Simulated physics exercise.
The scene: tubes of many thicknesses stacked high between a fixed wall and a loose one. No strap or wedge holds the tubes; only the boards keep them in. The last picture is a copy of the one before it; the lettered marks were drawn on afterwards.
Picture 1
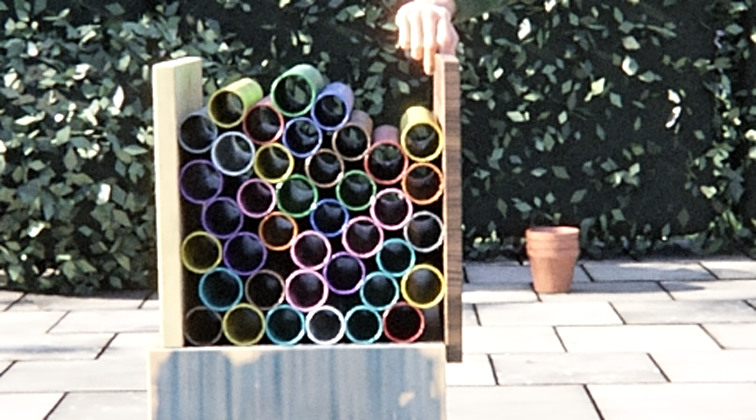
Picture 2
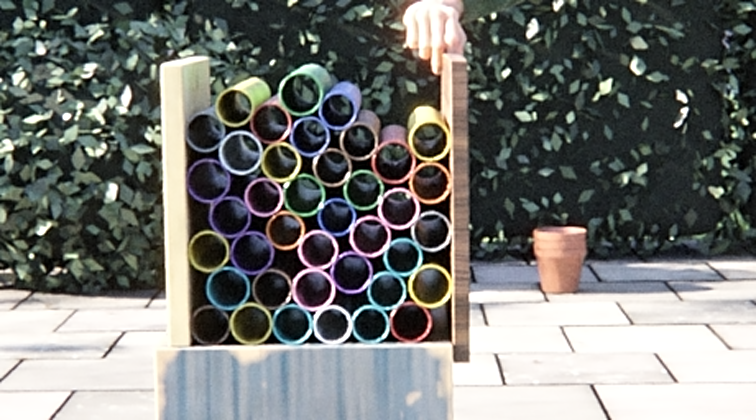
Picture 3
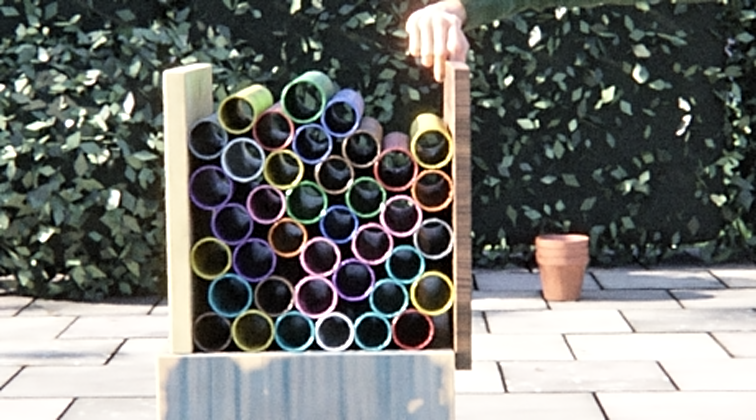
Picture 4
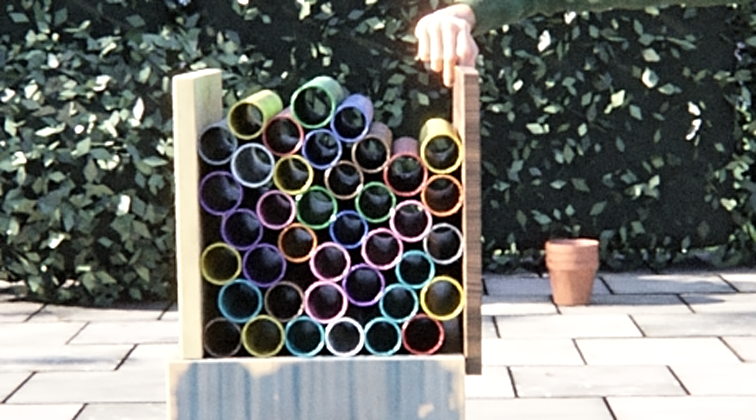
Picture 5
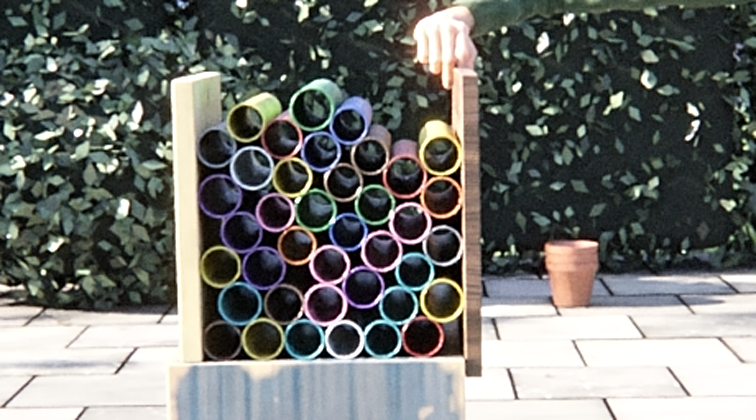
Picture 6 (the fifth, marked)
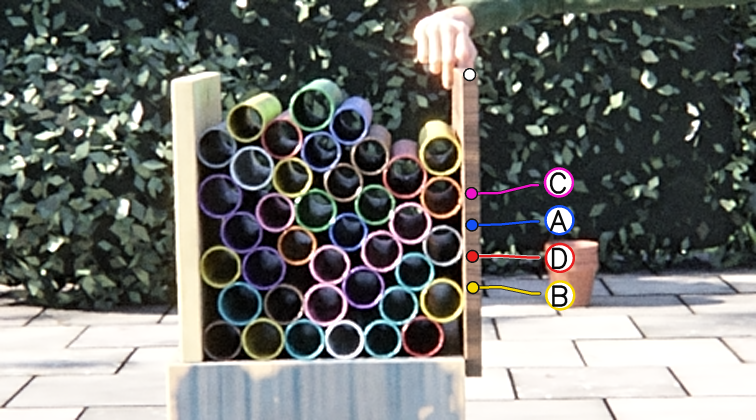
The video shows colorful tubes stacked between two upright boards on a bench-like base, with a hand resting on top of the right board. The view shifts slightly, while the tubes and hand stay almost still before a leafy hedge.
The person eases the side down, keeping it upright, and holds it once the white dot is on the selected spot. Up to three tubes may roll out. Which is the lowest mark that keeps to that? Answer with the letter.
Slide it to A.
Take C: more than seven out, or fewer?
At C, fewer than seven.
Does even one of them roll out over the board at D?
Yes, at D.
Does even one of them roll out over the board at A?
Yes.
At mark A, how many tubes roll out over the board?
The count is one.
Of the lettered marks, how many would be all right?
The number is two.
On the marked copy, A at (472, 225); B at (473, 288); C at (471, 193); D at (472, 257); the white dot at (469, 75).
Taking A. A third of the way, top of the board (462, 141).
Two thirds of the way, top of the board (463, 218).
When it is over, top of the board (463, 225), one out over the board.
As for the rest, B more than three out over the board; C one out over the board; D more than three out over the board.
